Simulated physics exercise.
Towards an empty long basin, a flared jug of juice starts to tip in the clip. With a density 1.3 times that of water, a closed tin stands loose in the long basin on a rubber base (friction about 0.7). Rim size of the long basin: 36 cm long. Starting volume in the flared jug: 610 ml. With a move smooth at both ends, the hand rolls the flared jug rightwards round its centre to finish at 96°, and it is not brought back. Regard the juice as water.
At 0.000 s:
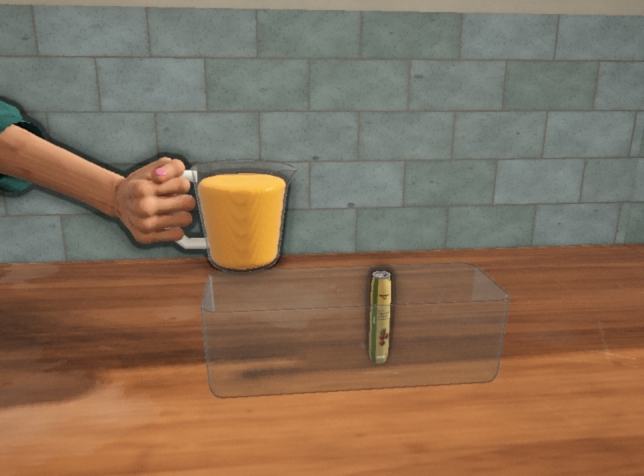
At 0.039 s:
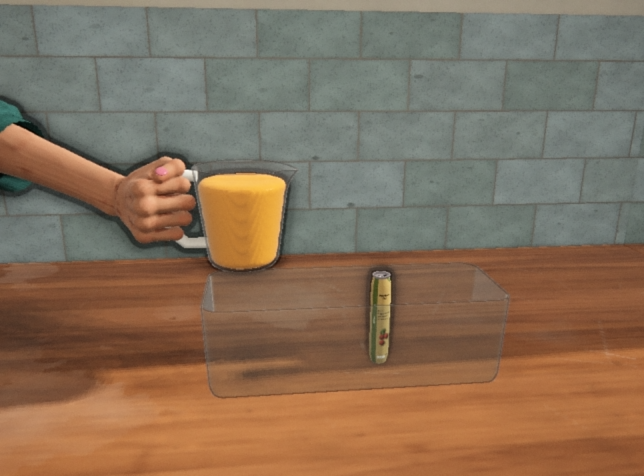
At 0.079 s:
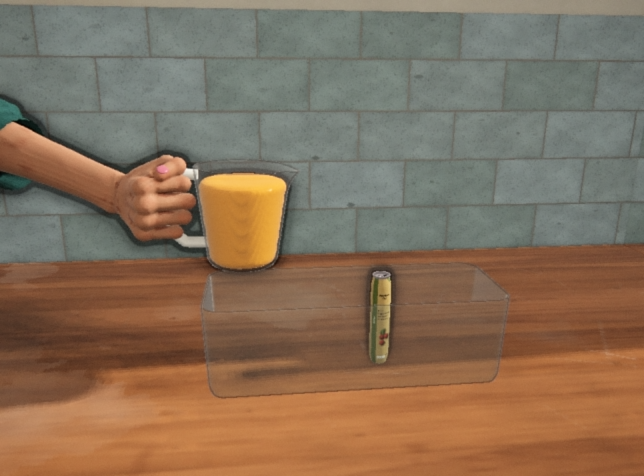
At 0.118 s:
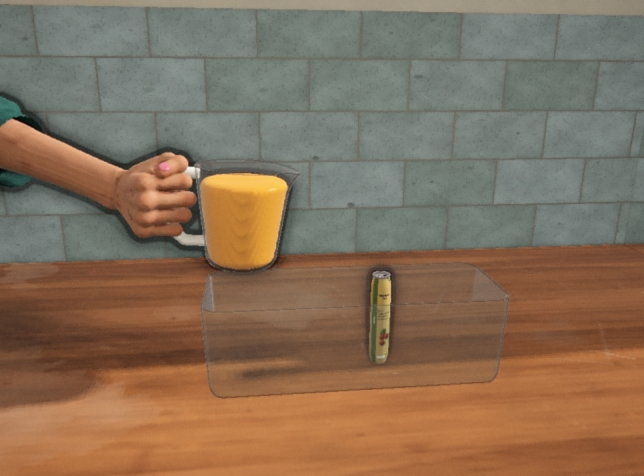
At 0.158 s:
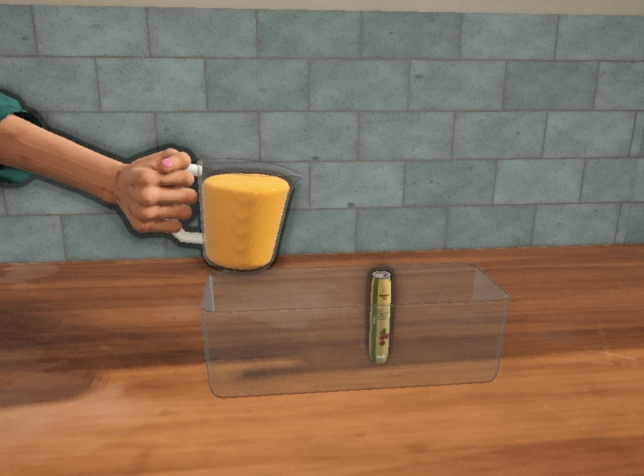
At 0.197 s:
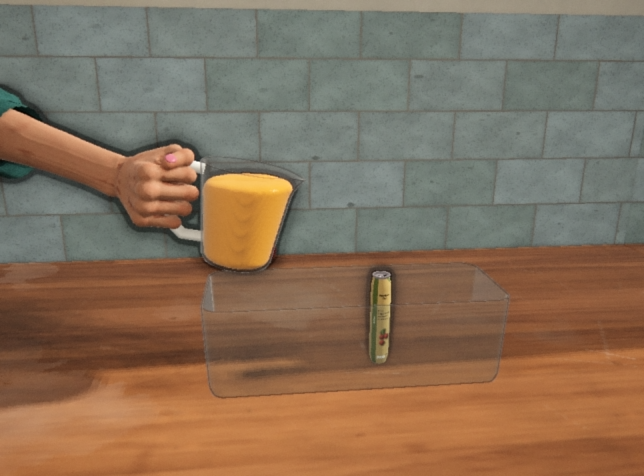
A jug of orange juice, held by its handle in a hand on the left, stayed still, then tilted slightly rightwards above a clear, empty basin where a slim green tin stood on the wooden counter.
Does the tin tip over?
No, it stays on its base.
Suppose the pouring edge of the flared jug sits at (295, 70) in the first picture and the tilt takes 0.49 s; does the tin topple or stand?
It tumbles.
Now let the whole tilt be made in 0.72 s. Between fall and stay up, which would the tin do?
Then the tin does not tip.
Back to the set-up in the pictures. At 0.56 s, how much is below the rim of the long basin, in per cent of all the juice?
I'd estimate some 6 percent of the liquid.
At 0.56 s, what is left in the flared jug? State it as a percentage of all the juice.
Portion remaining: Approx. 78 per cent.
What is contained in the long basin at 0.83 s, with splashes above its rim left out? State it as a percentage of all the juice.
Looks like about 58 % of the whole amount.
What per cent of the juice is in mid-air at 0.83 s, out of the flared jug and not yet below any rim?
Near 12 in a hundred.
Then, 0.56 s in, the tilt is 65° and 78 per cent is still to pour; the tin stands where it began.
Then, 0.83 s in, the tilt is 94° and 28 per cent is still to pour; the tin stands where it began.
Then, 1.11 s in, the tilt is 96° and 3 per cent is still to pour; the tin stands where it began.
Then, 1.42 s in, the tilt is 96° and 0 per cent is still to pour; the tin stands where it began.
Finally, the tin stands where it began.
